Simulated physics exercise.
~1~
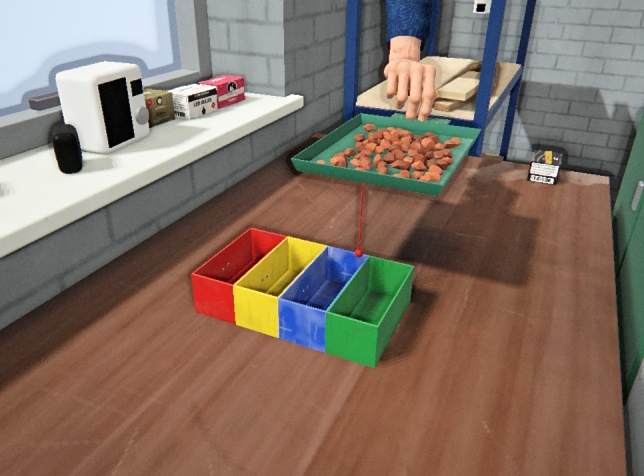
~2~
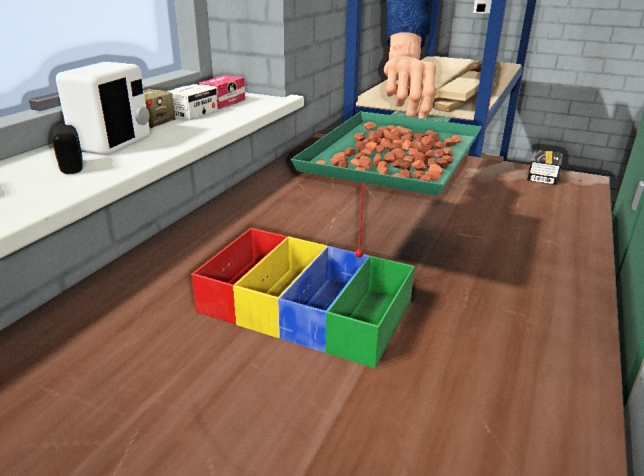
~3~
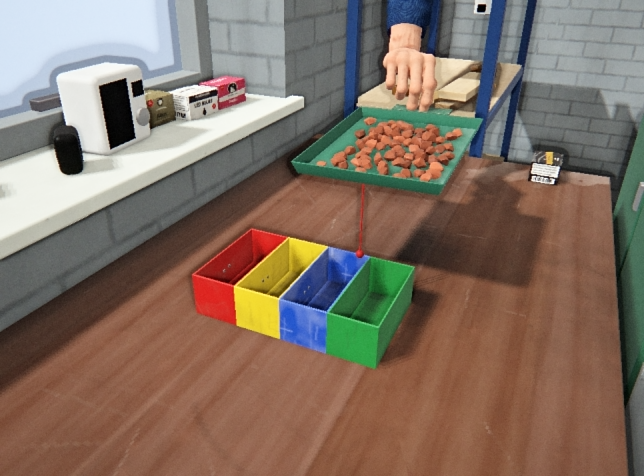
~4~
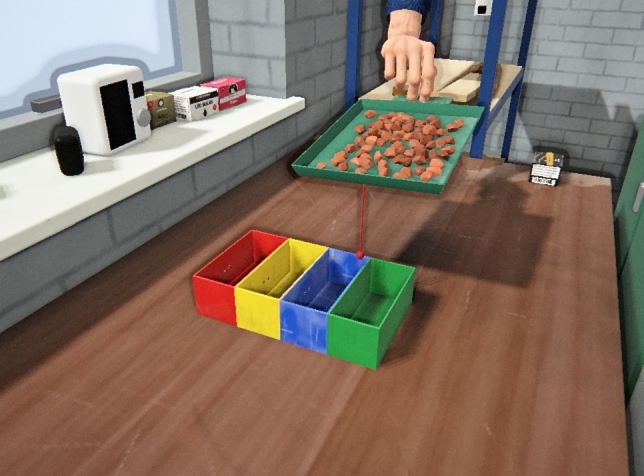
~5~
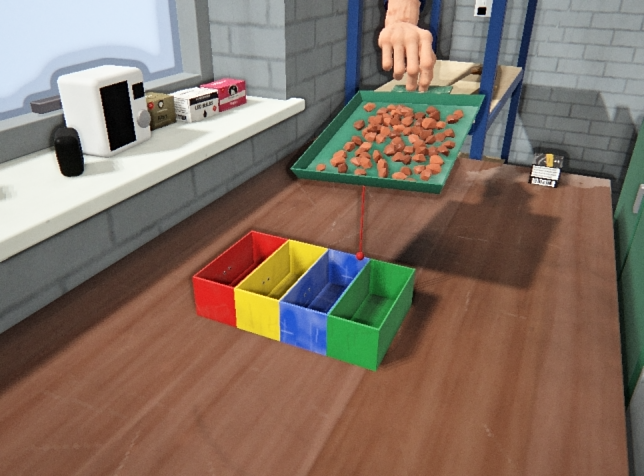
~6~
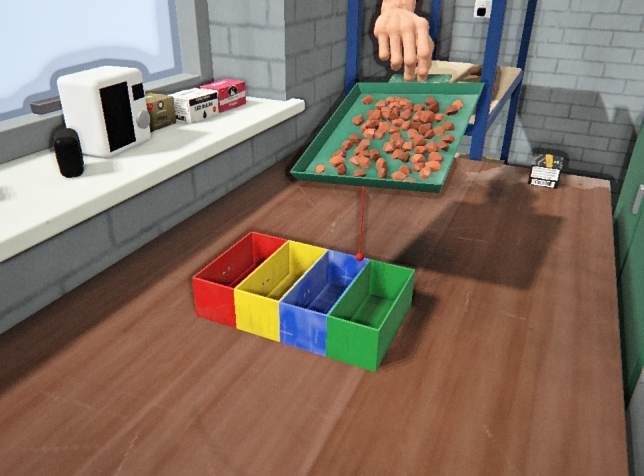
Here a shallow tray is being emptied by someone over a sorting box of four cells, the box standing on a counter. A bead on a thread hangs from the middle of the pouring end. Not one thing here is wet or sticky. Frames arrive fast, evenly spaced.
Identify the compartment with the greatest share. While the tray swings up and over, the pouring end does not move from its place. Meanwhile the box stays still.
Greatest share: Yellow.
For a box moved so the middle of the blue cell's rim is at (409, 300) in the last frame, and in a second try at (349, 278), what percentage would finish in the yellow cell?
10 and 50 in a hundred.
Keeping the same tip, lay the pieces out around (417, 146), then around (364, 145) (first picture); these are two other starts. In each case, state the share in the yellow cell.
It would be roughly 50 per cent for the first and roughly 60 per cent for the second.
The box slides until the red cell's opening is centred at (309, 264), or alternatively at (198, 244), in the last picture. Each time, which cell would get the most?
First try: That red cell; second try: The blue cell.
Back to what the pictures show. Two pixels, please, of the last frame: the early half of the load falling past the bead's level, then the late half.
It passes near (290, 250) first and then near (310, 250).
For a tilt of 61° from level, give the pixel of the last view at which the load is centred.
(336, 162).
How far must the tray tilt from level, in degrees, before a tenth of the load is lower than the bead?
Somewhere around 70 degrees.
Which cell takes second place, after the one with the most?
Blue.
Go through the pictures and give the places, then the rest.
Corners of the pouring end at (297, 158) and (439, 183), level; middle of the load at (396, 154), bits of crushed brick; bead on its thread at (359, 253); red cell at (214, 295); yellow cell at (256, 308); blue cell at (302, 321); green cell at (351, 336), in the first picture.
Corners of the pouring end at (297, 159) and (440, 182), level; middle of the load at (397, 153), in the second picture.
Corners of the pouring end at (297, 161) and (440, 182), tipped barely, lowest at the left corner; middle of the load at (397, 150), in the third picture.
Corners of the pouring end at (297, 164) and (440, 182), tipped a little, lowest at the left corner; middle of the load at (397, 146), in the fourth picture.
Corners of the pouring end at (297, 167) and (439, 181), tipped a little, lowest at the left corner; middle of the load at (397, 142), in the fifth picture.
Corners of the pouring end at (296, 170) and (438, 181), tipped clearly, lowest at the left corner; middle of the load at (396, 138); red cell at (215, 299); yellow cell at (257, 312); blue cell at (303, 325); green cell at (352, 340), in the sixth picture.
Soon after the last picture, tray tipped steeply; most on the tray; a stray few in the yellow cell; a stray few in the blue cell; a small part falling or outside the box.
A little later, tray tipped right over; a small part on the tray; about half in the yellow cell; about a quarter in the blue cell; a small part in the red cell; about a quarter falling or outside the box.
Later still, tray tipped past a quarter turn; about two thirds in the yellow cell; about a quarter in the blue cell; a small part in the red cell; a stray few in the green cell; a stray few falling or outside the box.
At rest, tray tipped past a quarter turn; about two thirds in the yellow cell; about a quarter in the blue cell; a small part in the red cell; a stray few in the green cell; a stray few outside the box.
